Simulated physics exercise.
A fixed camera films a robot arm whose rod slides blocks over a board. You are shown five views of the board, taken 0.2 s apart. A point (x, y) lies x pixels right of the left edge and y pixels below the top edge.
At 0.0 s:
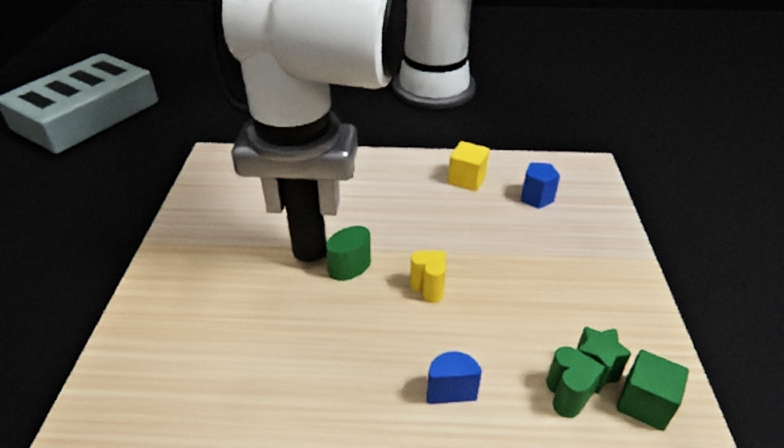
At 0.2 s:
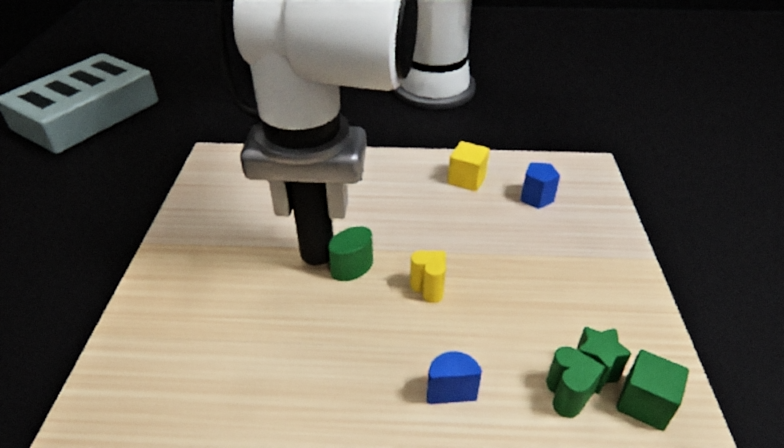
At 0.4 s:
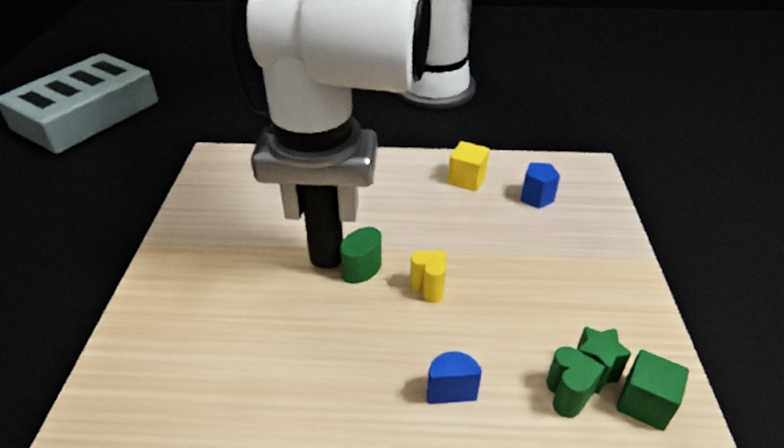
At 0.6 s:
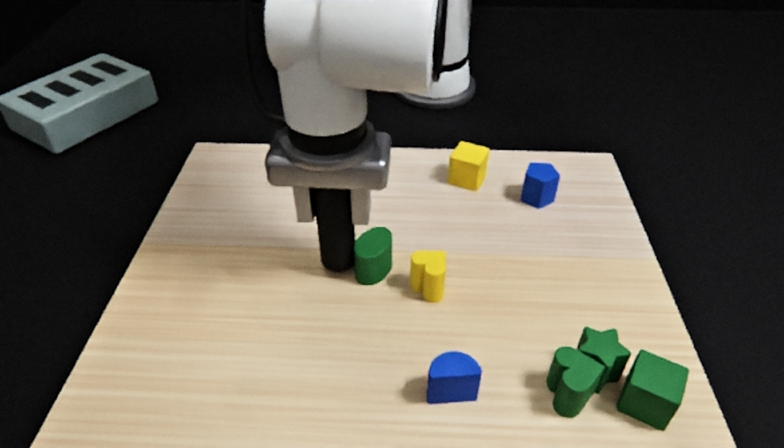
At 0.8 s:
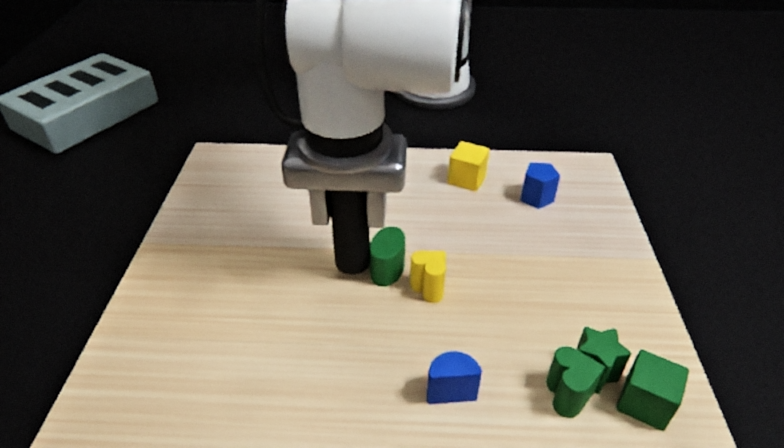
A robot arm slides a green elliptical block rightward across the board, nearer a yellow heart block.
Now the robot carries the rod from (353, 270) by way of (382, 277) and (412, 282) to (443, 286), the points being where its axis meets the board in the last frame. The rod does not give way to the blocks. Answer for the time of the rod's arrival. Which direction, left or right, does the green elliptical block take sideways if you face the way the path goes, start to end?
It shifts leftward.
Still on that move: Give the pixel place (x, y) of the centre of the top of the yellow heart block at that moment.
I'd guess (485, 266).
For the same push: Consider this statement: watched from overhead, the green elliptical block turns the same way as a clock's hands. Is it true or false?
My answer: False.
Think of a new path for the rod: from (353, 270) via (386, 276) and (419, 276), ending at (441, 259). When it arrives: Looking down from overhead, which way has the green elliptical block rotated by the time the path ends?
From above, the green elliptical block will be seen to turn anti-clockwise.
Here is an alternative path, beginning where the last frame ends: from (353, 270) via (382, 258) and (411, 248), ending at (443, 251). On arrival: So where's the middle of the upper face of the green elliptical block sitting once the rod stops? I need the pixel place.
Around (471, 246).
What follows on the original path. Halfway along, rod (397, 272); green elliptical block (429, 241), turned 55° anticlockwise; yellow heart block (456, 264), turned 75° clockwise.
At the end, rod (444, 279); green elliptical block (463, 236), turned 110° anticlockwise; yellow heart block (485, 266), turned 110° clockwise.
